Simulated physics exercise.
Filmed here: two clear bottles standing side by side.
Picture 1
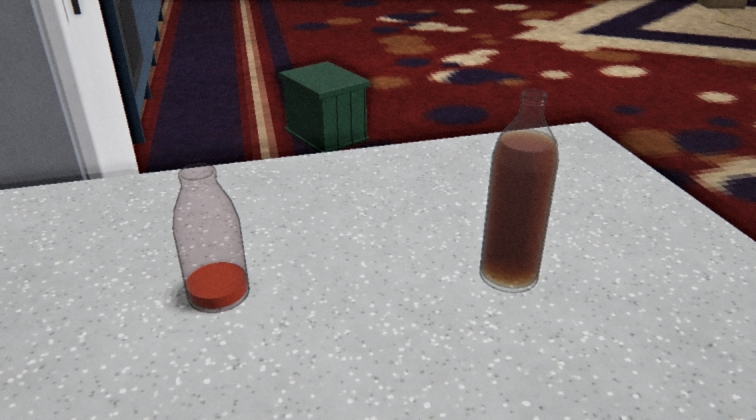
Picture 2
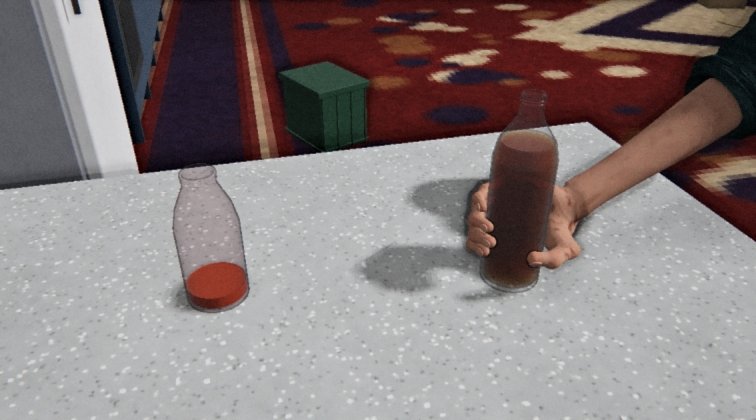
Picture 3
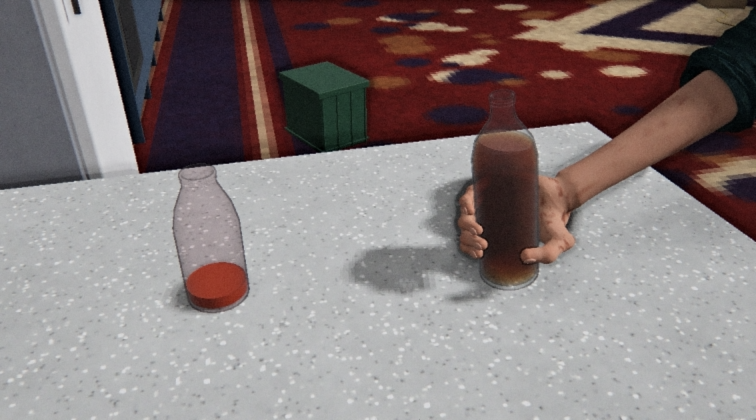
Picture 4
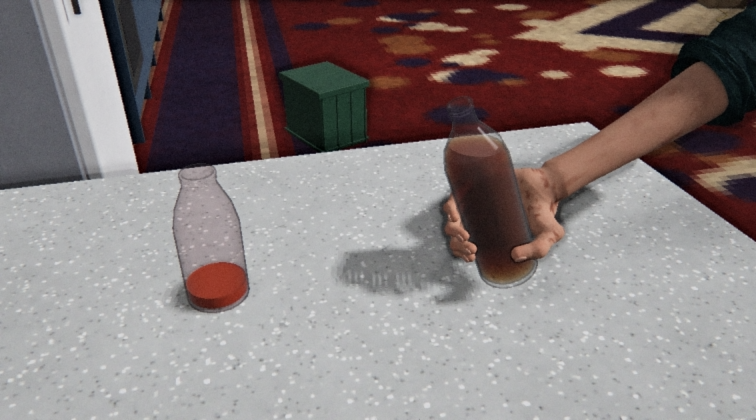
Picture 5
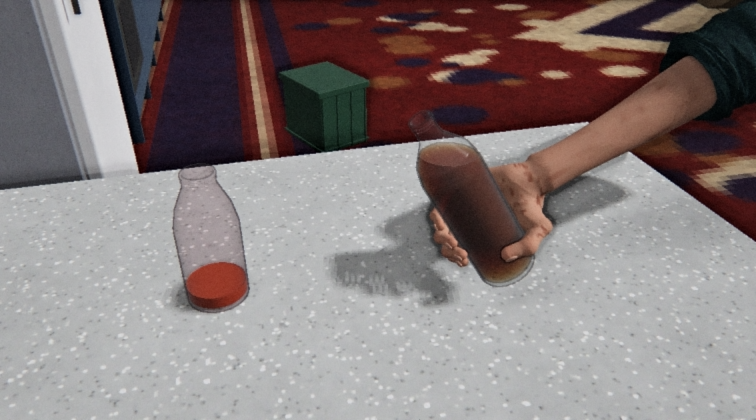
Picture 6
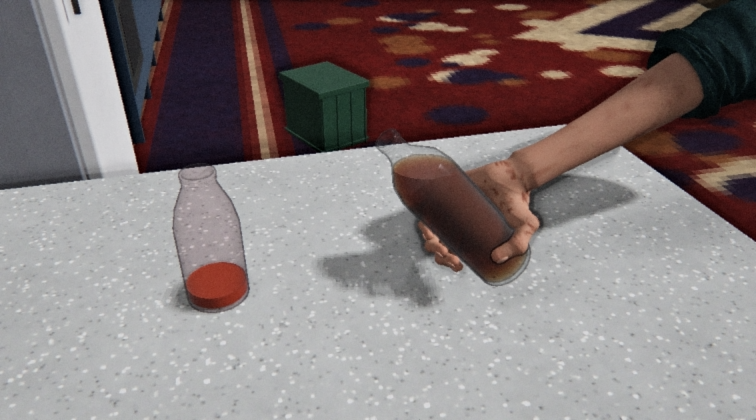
A hand at the end of a dark-sleeved arm enters from the right, grasps the right bottle and tilts it steadily leftward, its brown liquid shifting toward the neck. The other clear bottle, holding a little red liquid, stands still at left on the speckled pale grey tabletop. The fixed camera looks down across the table toward a green box on a patterned red carpet.
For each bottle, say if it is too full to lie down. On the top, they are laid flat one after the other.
Left - not too full. Right - too full.
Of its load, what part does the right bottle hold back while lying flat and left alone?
It should hold on to roughly 35 per cent of its contents.
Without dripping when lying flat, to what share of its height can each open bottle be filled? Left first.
Around 18 percent for the first, 26 percent for the second.
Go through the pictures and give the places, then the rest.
Both stand upright; right bottle (520, 190) about three quarters full, open; left bottle (208, 234) nearly empty, open, in the first frame.
A hand takes the right bottle; right bottle about three quarters full, surface at (527, 141); left bottle nearly empty, surface at (217, 280), in the second frame.
The right bottle tips; right bottle (506, 189) about three quarters full; left bottle (208, 234) nearly empty, in the third frame.
The right bottle tips; right bottle about three quarters full, surface at (472, 146); left bottle nearly empty, surface at (217, 280), in the fourth frame.
The right bottle tips; right bottle (466, 196) tipped 30°; left bottle (208, 234) nearly empty, in the fifth frame.
The right bottle tips; right bottle (449, 203) tipped 40°, open; left bottle nearly empty, surface at (217, 280), open, in the sixth frame.
Shortly, the right bottle is nearly down; right bottle, it leaks.
Then, the right bottle lies flat; right bottle, it leaks.
At the finish, both lie flat; right bottle, it leaks; left bottle, no leak.
